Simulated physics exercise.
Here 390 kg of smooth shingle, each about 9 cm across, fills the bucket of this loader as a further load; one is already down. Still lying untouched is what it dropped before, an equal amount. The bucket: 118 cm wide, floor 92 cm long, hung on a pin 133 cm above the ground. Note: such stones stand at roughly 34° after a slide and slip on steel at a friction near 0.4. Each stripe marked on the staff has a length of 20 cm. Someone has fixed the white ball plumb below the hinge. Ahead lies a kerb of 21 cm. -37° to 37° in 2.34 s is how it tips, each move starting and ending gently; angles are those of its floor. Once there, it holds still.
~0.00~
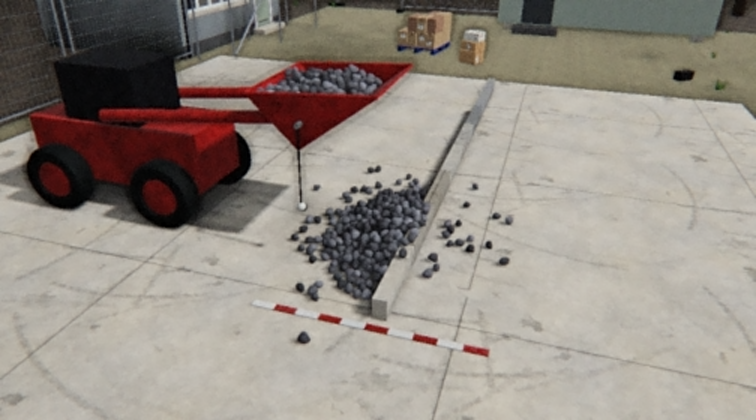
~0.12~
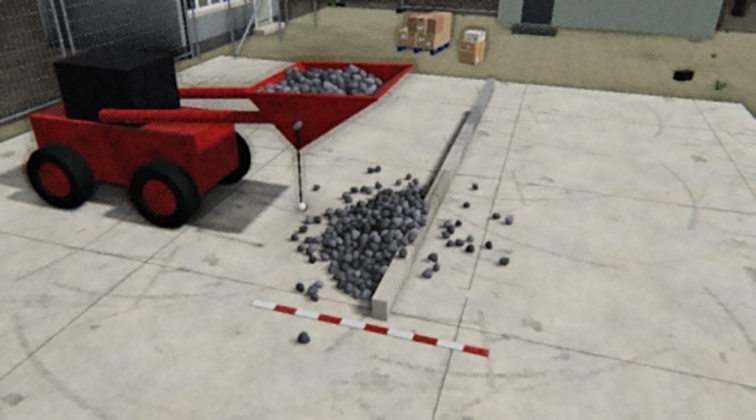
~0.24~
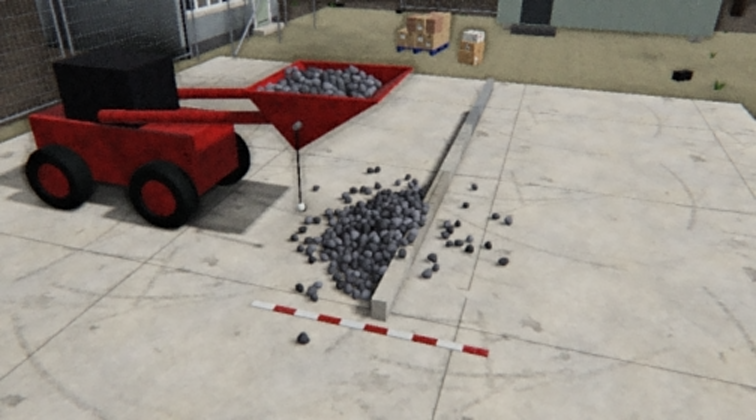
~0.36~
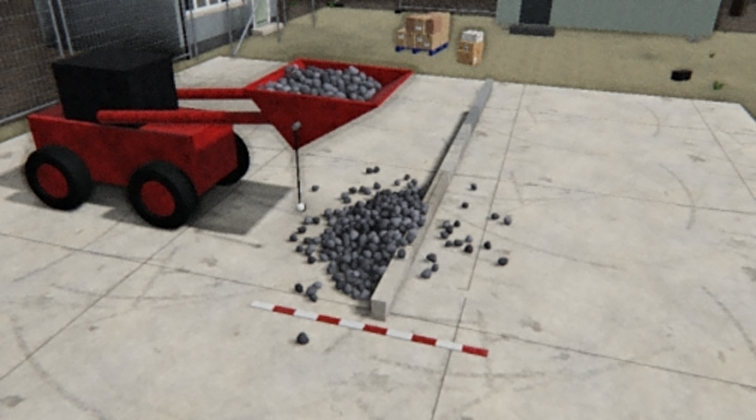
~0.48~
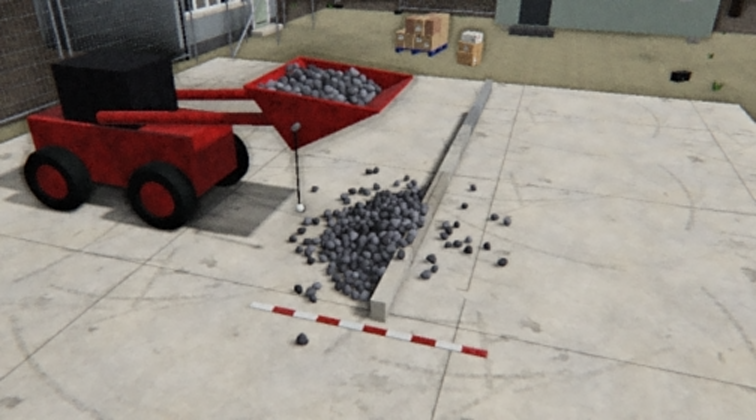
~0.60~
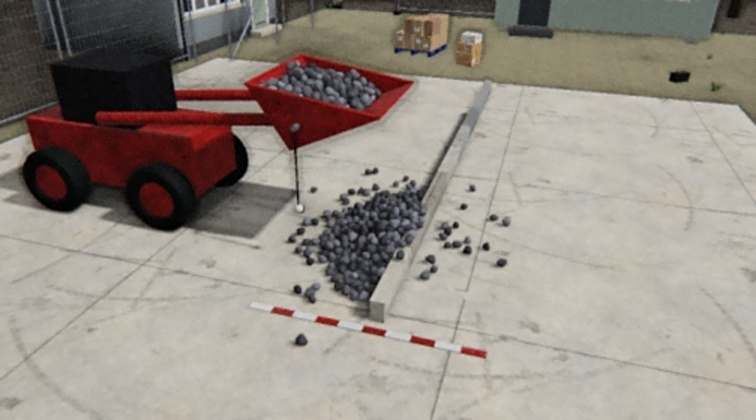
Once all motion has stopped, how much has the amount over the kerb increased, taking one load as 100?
It has increased by some 56 per cent.
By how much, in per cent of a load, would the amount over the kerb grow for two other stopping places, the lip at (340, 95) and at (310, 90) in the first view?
Roughly 5 and 0 percent, in that order.
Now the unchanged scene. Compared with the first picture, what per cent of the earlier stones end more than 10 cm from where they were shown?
Estimate: 10 %, roughly.
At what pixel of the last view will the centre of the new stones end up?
The middle lies near (432, 235) in the last picture.
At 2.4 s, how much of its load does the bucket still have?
About 15 per cent is held.
After 1.8 s the floor is at 26°; in per cent of one load, 92 in the bucket, 104 on this side of the kerb, 4 over the kerb; the foremost stones are at (482, 232).
After 2.4 s the floor is at 37°; in per cent of one load, 13 in the bucket, 155 on this side of the kerb, 32 over the kerb; the foremost stones are at (503, 255).
After 2.8 s the floor is at 37°; in per cent of one load, 0 in the bucket, 149 on this side of the kerb, 51 over the kerb; the foremost stones are at (545, 267).
After 5.6 s the floor is at 37°; in per cent of one load, 0 in the bucket, 140 on this side of the kerb, 60 over the kerb; the foremost stones are at (582, 270). Net gain over the kerb, 56.
